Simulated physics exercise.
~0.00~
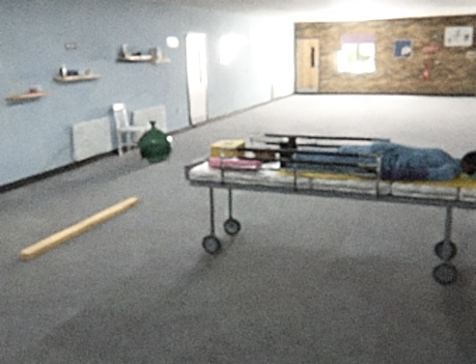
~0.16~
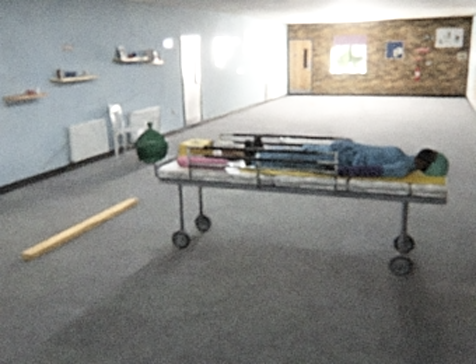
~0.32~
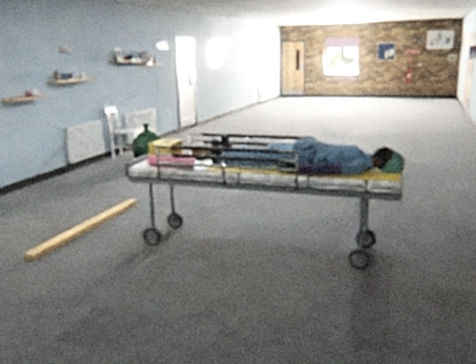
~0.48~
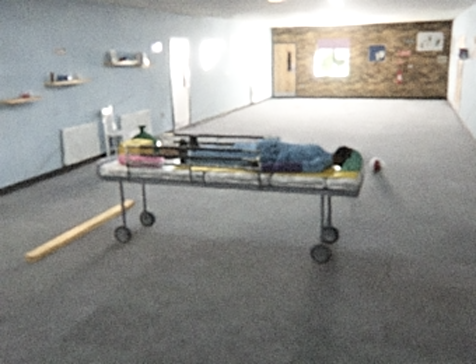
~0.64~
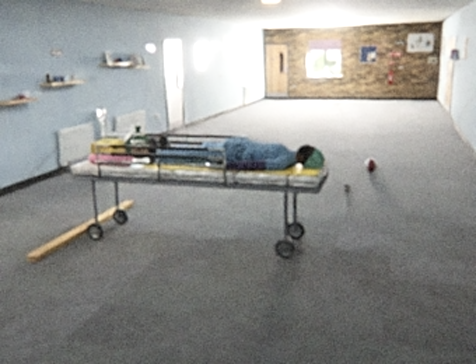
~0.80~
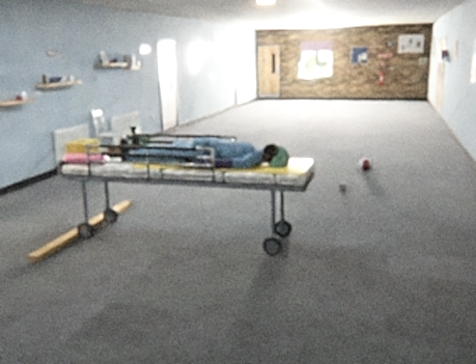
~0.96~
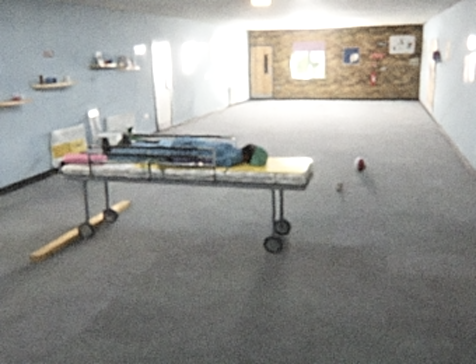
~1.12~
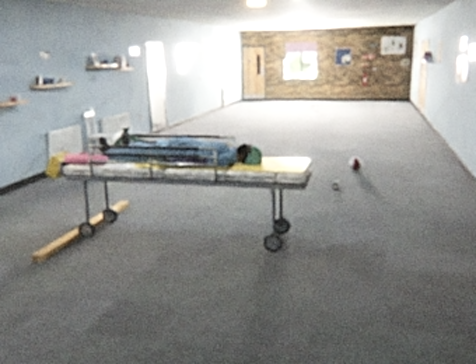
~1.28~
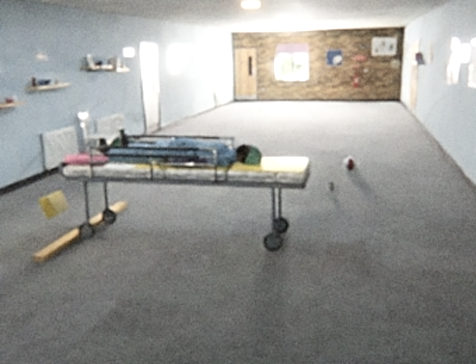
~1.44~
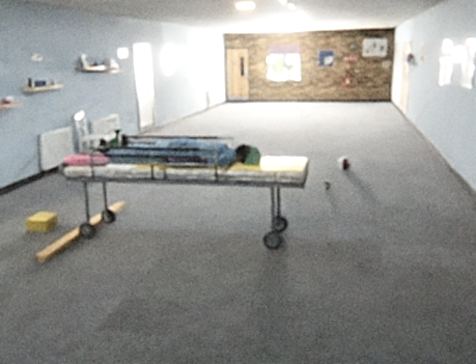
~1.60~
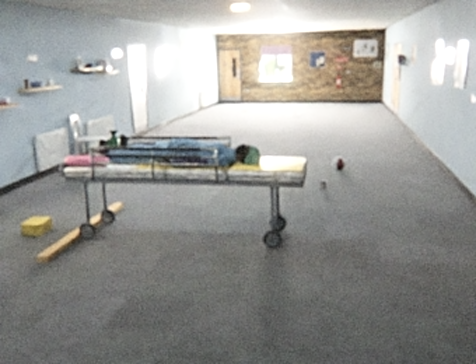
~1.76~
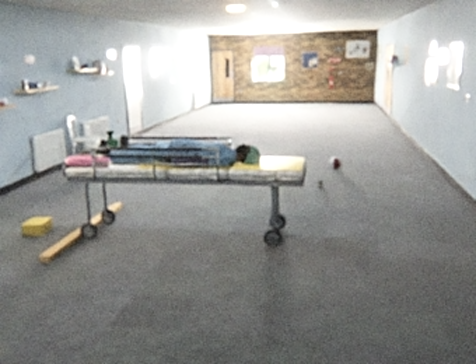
In a long carpeted hall with pale blue walls and a brick far wall, seen from slightly above and to the side as the view drifts gently, a wheeled trolley carries a limp figure in blue, lying with the head to the right. A yellow box and a pink object sit near the left end, and a wooden beam lies on the floor. The trolley rolls left and stops abruptly at the beam, staying level. The figure slides a little further left, while the yellow box tips over the end, tumbles and lands upside down on the carpet. The figure and pink object remain aboard.
